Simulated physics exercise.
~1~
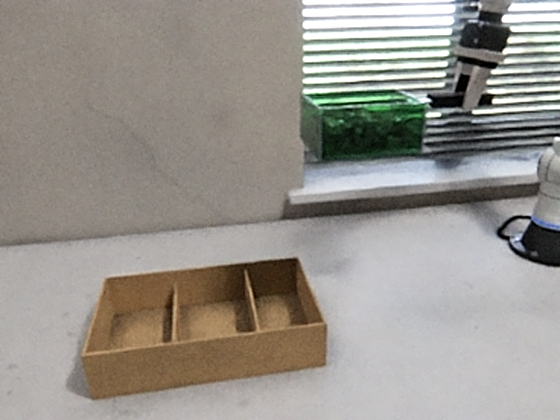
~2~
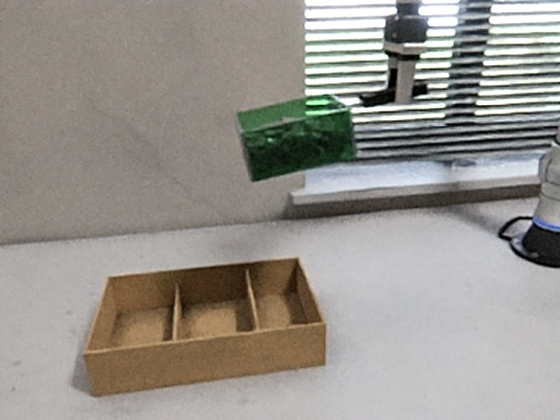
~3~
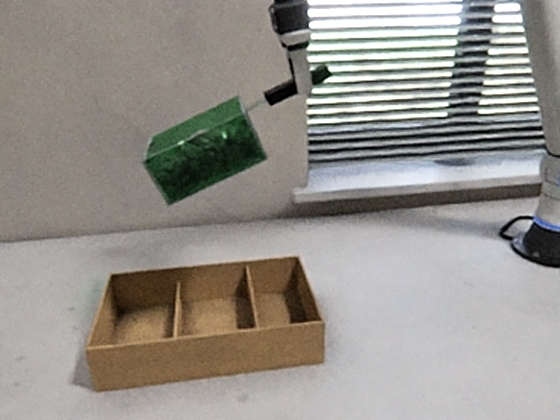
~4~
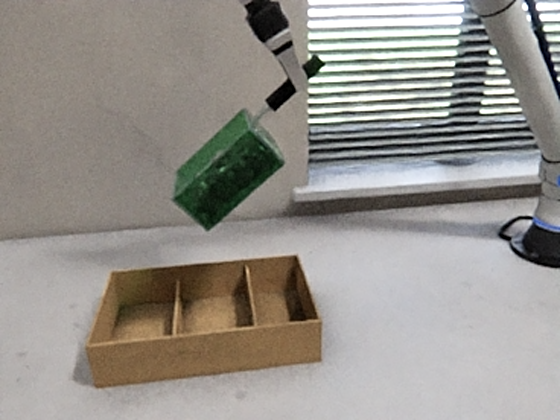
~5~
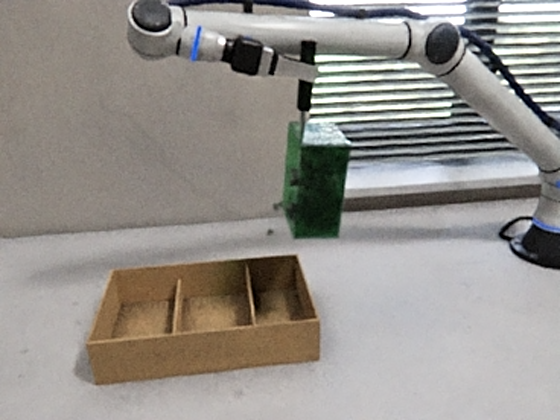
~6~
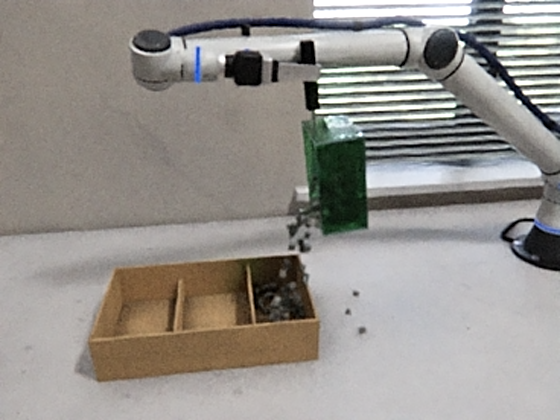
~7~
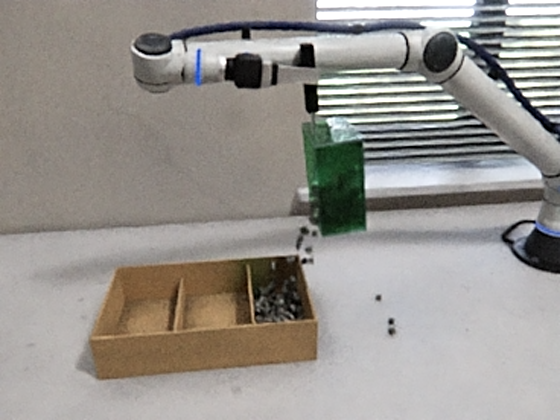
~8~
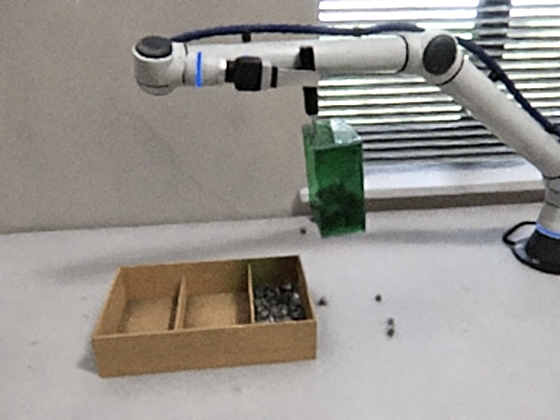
A robot arm carried a green see-through box left from the windowsill, tipped it steeply, and poured small dark pebbles into the right-hand section of a divided brown crate, leaving some still in the box and a few scattered on the table.
